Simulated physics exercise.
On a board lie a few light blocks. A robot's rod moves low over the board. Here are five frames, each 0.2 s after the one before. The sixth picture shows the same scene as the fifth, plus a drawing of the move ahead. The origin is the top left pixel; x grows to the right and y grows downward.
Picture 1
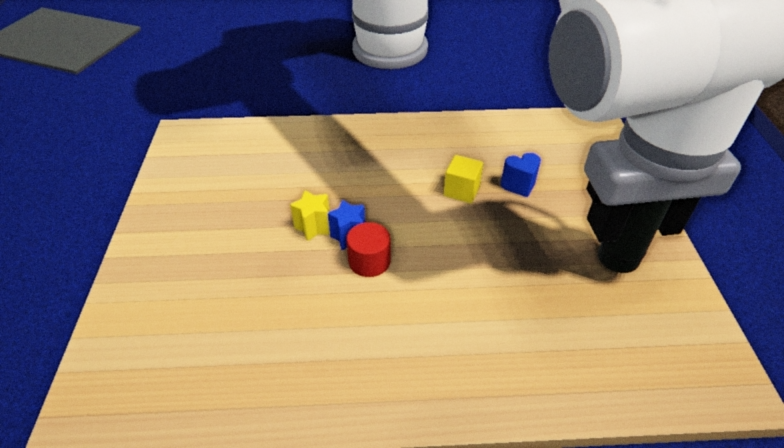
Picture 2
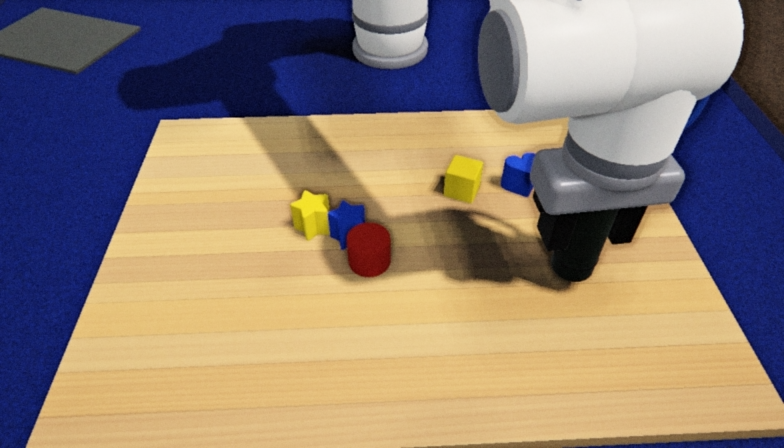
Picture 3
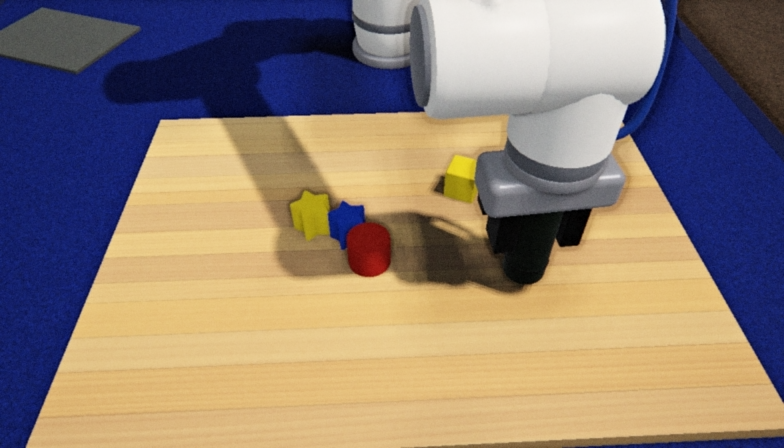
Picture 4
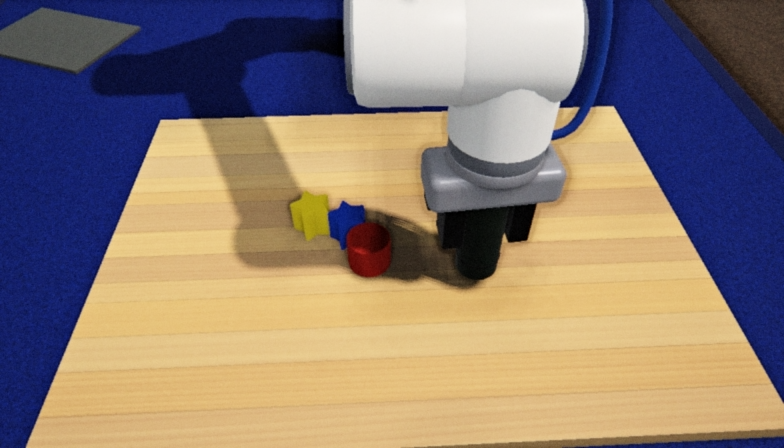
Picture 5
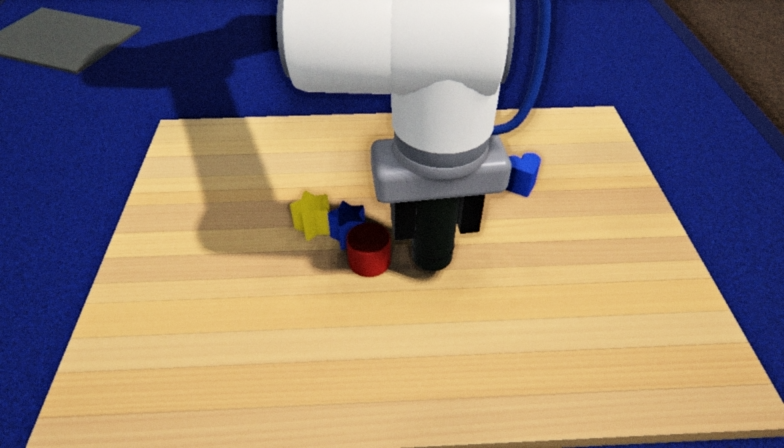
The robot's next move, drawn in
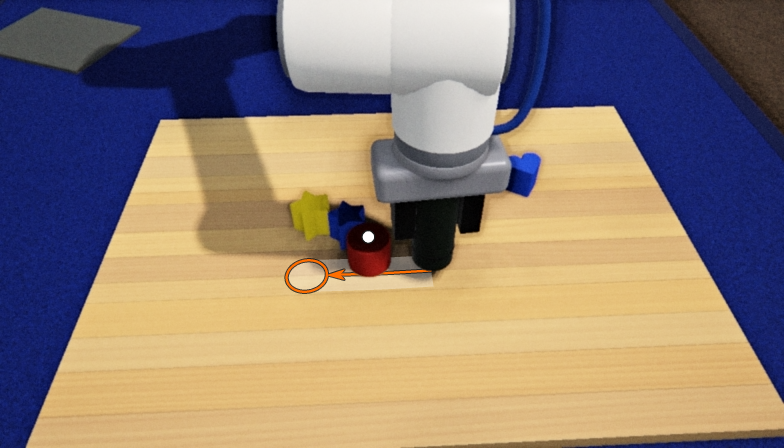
Over a wooden board, a robot arm moves its black rod left toward the still blocks.
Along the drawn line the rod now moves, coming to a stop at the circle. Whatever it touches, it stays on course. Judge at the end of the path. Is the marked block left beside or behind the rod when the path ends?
Yes
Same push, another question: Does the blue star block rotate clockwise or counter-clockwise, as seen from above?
It ends up turned clockwise.
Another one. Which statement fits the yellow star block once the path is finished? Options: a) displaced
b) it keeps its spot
a - displaced.
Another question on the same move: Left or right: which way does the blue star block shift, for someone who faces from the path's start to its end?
Shifts right.
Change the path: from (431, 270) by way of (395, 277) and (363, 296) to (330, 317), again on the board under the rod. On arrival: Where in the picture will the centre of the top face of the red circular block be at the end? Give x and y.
I'd place it at (346, 241), taking the centre of its top.
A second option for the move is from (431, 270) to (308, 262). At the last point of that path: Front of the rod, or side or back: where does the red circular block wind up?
It is still ahead of the rod.
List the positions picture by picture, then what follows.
Rod's lower end at (618, 259); yellow star block at (310, 203); blue star block at (347, 213); red circular block at (368, 237), in the first picture.
Rod at (571, 267); blocks still, in the second picture.
Rod at (523, 270); blocks still, in the third picture.
Rod at (476, 265); blocks still, in the fourth picture.
Rod at (432, 257); yellow star block at (310, 203); blue star block at (347, 213); red circular block at (368, 237), in the fifth picture.
Drawn move, straight from (431, 270) to (307, 276); the dot is on the red circular block.
What follows on the original path. One third of the way, rod at (390, 259); blue star block at (344, 210); red circular block at (352, 235).
Two thirds of the way, rod at (347, 261); yellow star block at (305, 195), turned 35° anticlockwise; blue star block at (338, 204), turned 40° clockwise; red circular block at (320, 227).
At the end, rod at (304, 262); yellow star block at (305, 194), turned 35° anticlockwise; blue star block at (337, 204), turned 50° clockwise; red circular block at (298, 221).
